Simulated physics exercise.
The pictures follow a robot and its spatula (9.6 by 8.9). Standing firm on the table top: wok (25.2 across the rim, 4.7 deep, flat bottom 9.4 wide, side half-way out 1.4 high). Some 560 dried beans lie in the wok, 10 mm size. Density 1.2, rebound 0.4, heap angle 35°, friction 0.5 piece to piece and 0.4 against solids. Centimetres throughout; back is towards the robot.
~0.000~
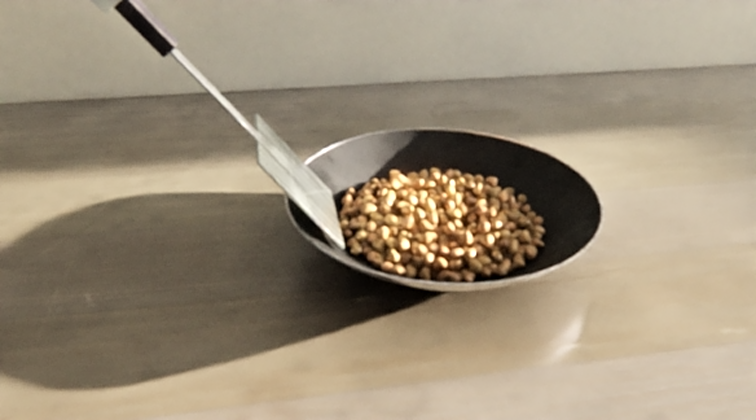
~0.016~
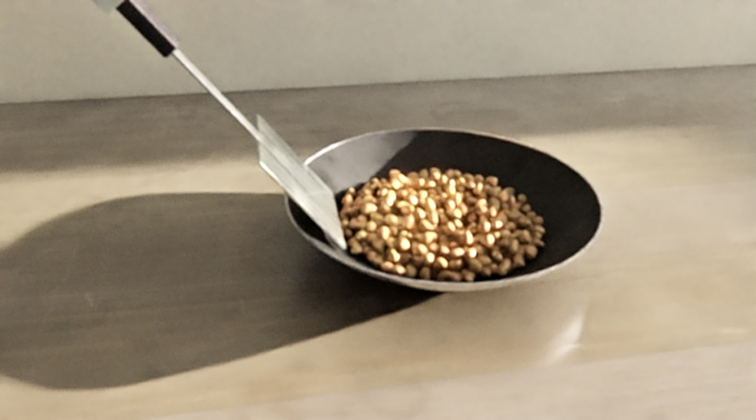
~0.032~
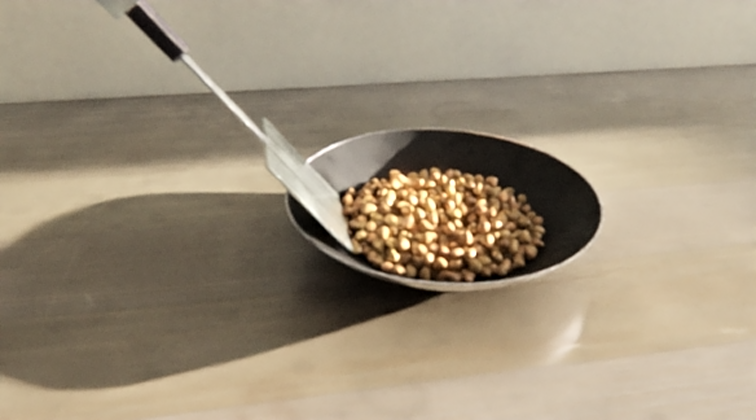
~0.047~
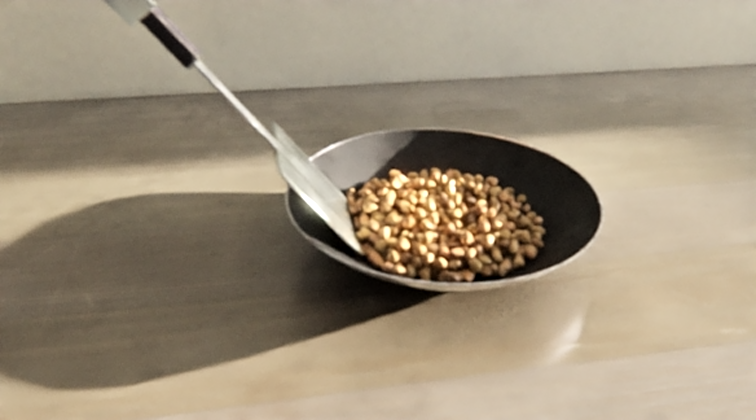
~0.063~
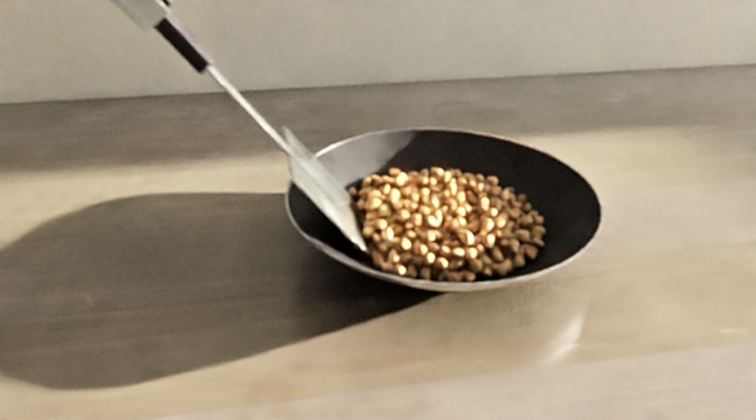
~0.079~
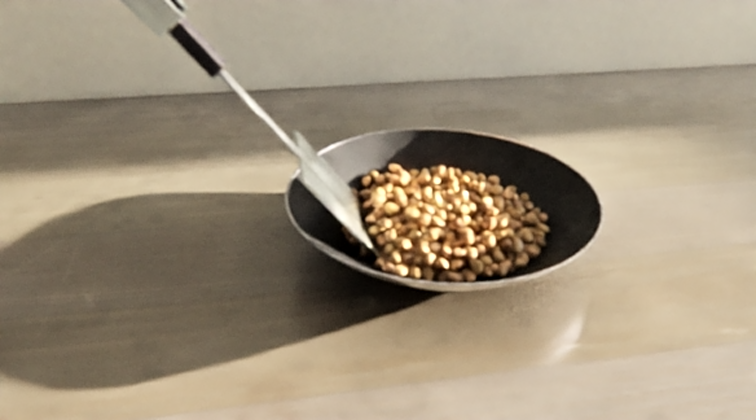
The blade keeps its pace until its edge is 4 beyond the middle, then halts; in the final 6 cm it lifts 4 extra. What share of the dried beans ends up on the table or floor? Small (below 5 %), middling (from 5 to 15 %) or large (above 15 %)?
Answer: Small; below 5 % of the dried beans finish on the table or floor.
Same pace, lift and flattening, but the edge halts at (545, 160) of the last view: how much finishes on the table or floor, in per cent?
Some 30 per cent.
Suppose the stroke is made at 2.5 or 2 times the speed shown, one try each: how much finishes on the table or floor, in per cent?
Some 25 and 15 per cent.
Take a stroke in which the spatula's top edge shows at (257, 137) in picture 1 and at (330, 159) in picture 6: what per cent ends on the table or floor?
Some 10 per cent.
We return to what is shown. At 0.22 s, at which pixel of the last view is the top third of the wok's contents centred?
At about (522, 192).
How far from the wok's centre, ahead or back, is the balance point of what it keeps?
About 4.5 cm ahead.
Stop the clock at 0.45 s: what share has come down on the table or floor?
About 0 per cent.
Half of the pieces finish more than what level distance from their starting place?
Some 4 cm.
After 0.15 s, sloping 53°, highest piece 5 above the table; 565 in the wok.
After 0.22 s, sloping 53°, highest piece 12 above the table; 563 in the wok, 2 on the blade or in flight.
After 0.45 s, sloping 53°, highest piece 6 above the table; 562 in the wok, 3 on the table or floor.
After 1.50 s, sloping 53°, highest piece 6 above the table; 562 in the wok, 3 on the table or floor.
At rest, 562 in the wok, 3 on the table or floor. That is 1 % on the table or floor.
